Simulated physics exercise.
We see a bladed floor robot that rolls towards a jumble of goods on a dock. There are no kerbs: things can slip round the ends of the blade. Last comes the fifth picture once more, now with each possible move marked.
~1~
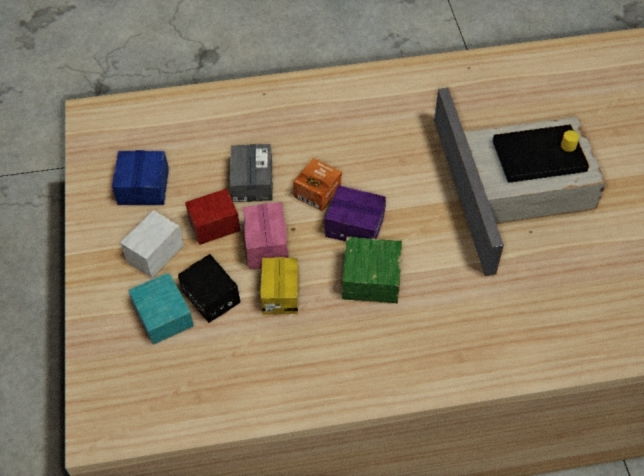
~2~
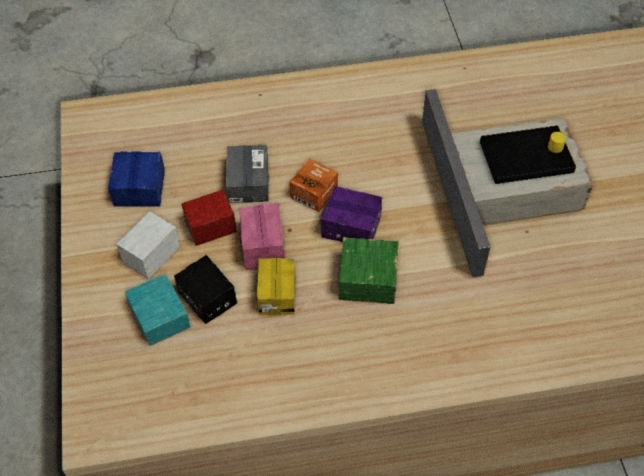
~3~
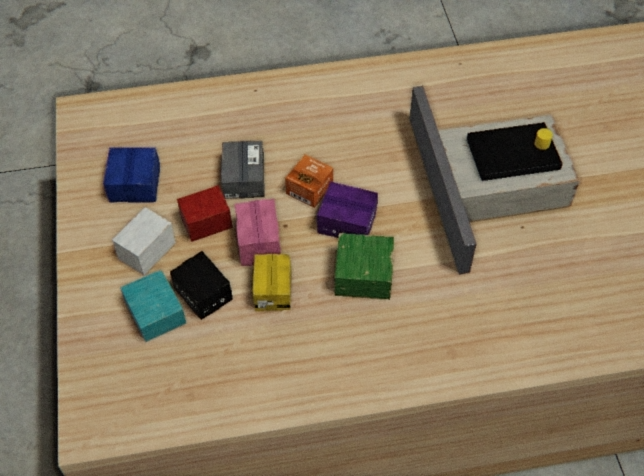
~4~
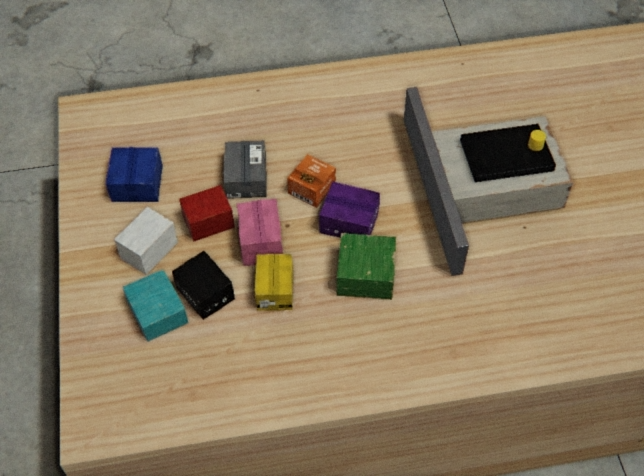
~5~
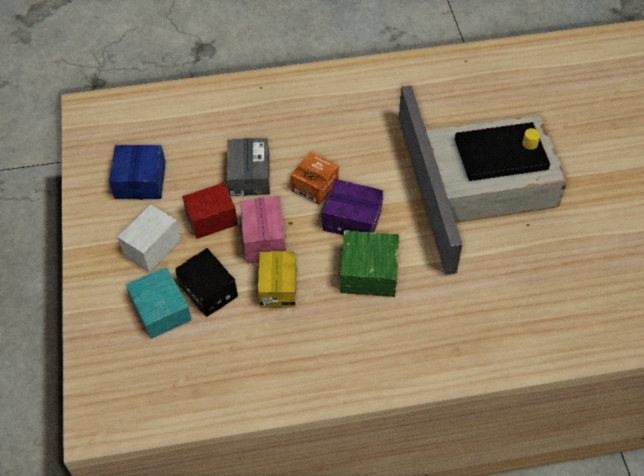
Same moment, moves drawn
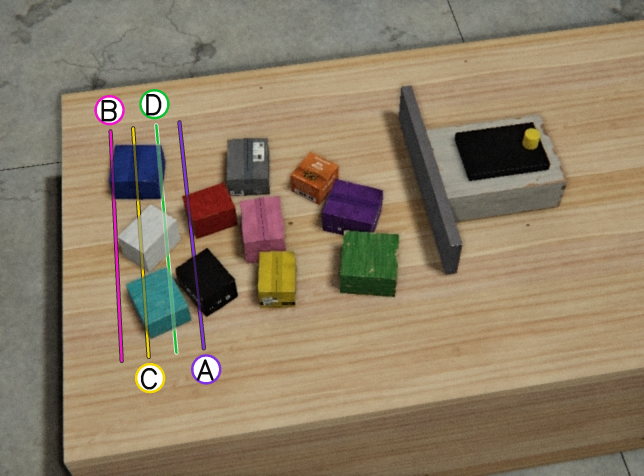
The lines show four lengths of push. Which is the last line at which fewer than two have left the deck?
Stop at A.
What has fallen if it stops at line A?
The turquoise crate goes over.
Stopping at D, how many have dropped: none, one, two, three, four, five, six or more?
In all, three.
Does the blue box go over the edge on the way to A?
No.
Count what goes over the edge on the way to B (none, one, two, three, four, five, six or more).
In all, six or more.
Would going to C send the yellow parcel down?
No.
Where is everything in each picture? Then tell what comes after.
Orange box (318, 185); pink box (266, 236); red crate (213, 217), in the first frame.
Robot (521, 154); turquoise crate (158, 310), in the second frame.
Robot (507, 151); blue box (133, 175), in the third frame.
Robot (501, 152); black box (203, 285), in the fourth frame.
Robot (496, 151); white crate (150, 238); purple box (353, 211); orange box (315, 178), in the fifth frame.
On the marked copy, A at (191, 225); B at (116, 236); C at (140, 232); D at (165, 229).
Following A. Soon after the start, robot (411, 163); green crate (328, 273); orange box (310, 178).
Later, robot (326, 175); turquoise crate (112, 311); white crate (136, 242).
In the end, robot (259, 184); turquoise crate over the edge; black box (81, 300); one fallen.
As for the rest, B drops six; C drops three; D drops three.
